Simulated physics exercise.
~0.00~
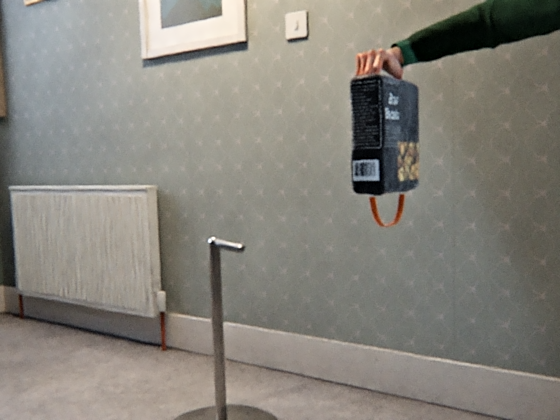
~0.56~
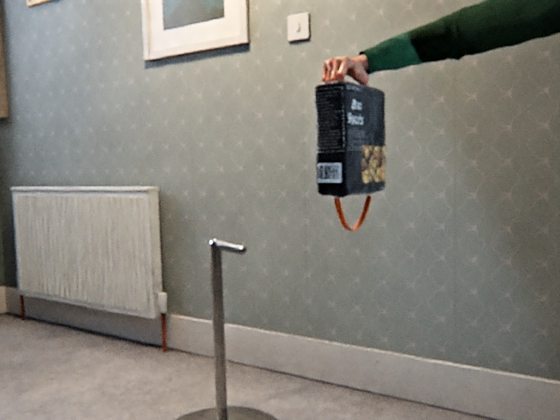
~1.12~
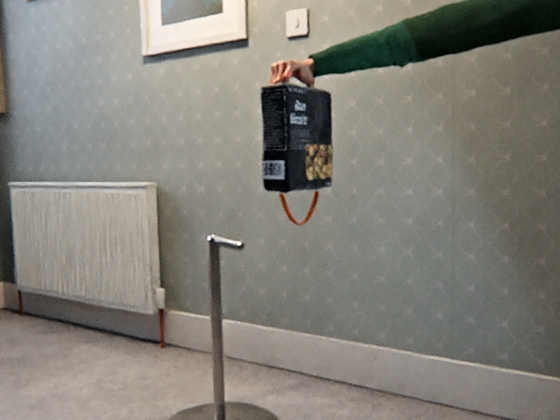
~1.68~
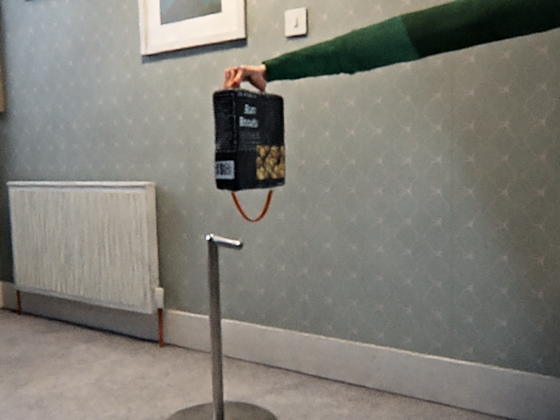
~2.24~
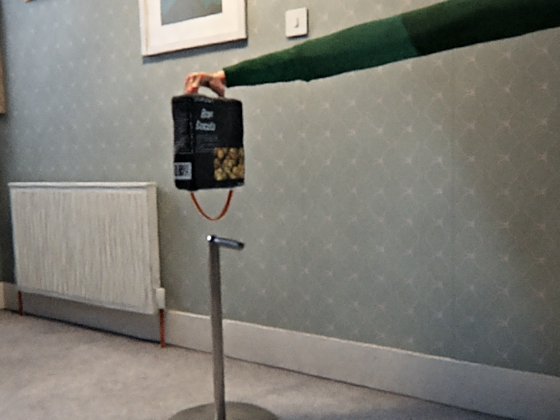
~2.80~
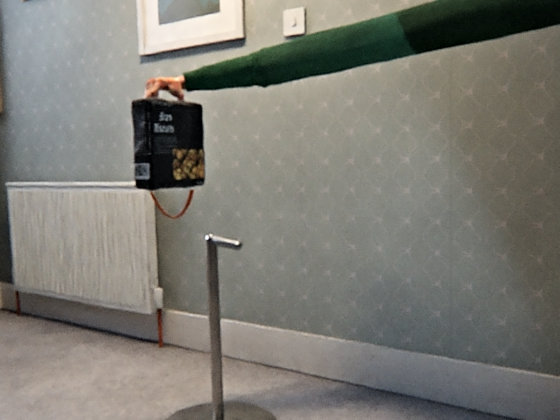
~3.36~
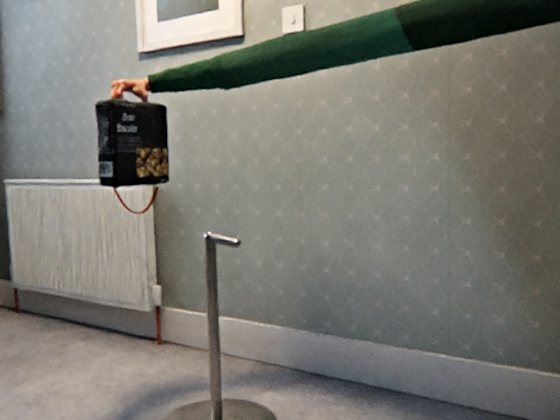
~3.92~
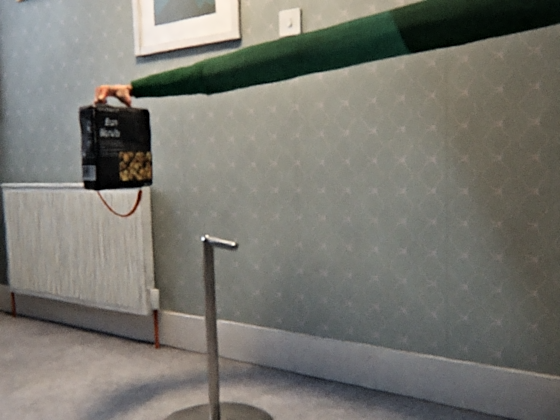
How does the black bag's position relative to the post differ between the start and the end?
At the start the black bag is held up to the right of the post, in front of the bare wallpaper. By the end it is well to the left of the post, at about the same height, overlapping the top of the radiator.
